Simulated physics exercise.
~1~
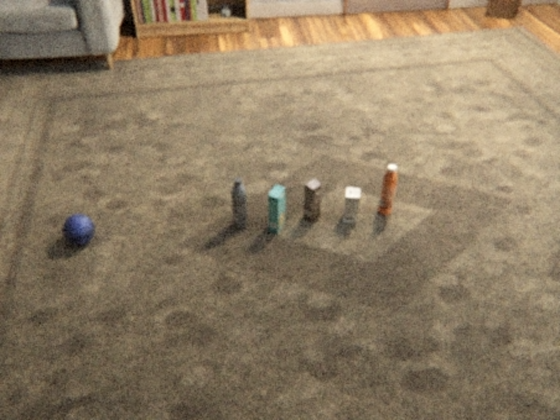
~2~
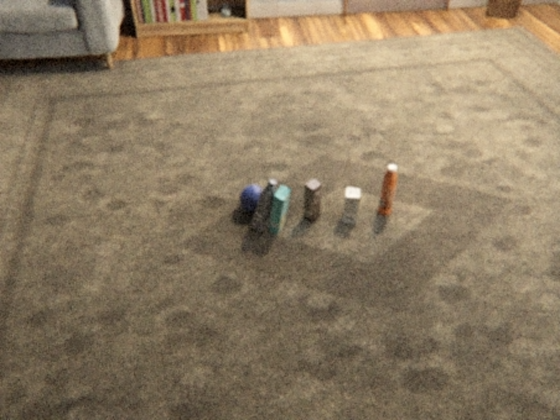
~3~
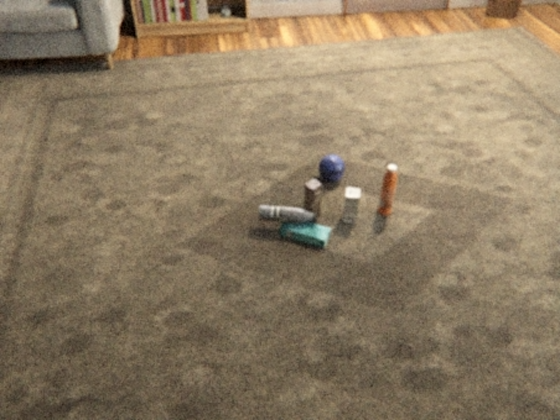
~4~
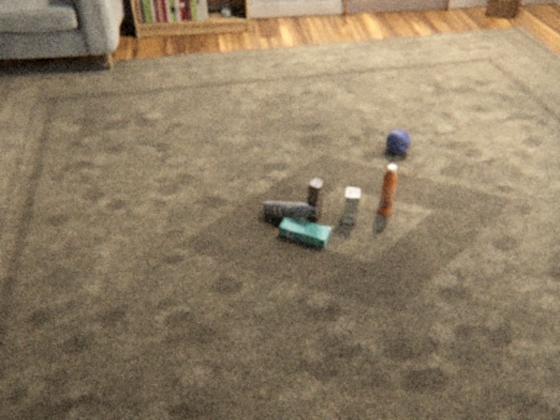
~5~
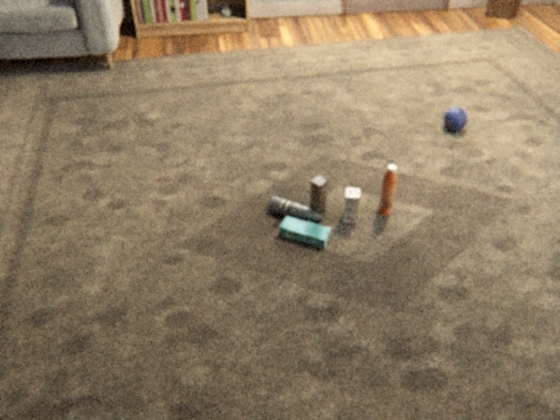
A wide grey-brown patterned rug fills the view from above, with part of a grey sofa and a low bookshelf at the upper left. Near the middle stand a grey bottle, a turquoise carton, a brown carton, a white carton and an orange bottle, while a blue ball is off to the left. The ball rolls right into the grey bottle, which tilts against the leaning turquoise carton. Both topple as the ball passes behind the brown carton. It rolls on toward the upper right, leaving the grey bottle and turquoise carton lying down and the other three upright.
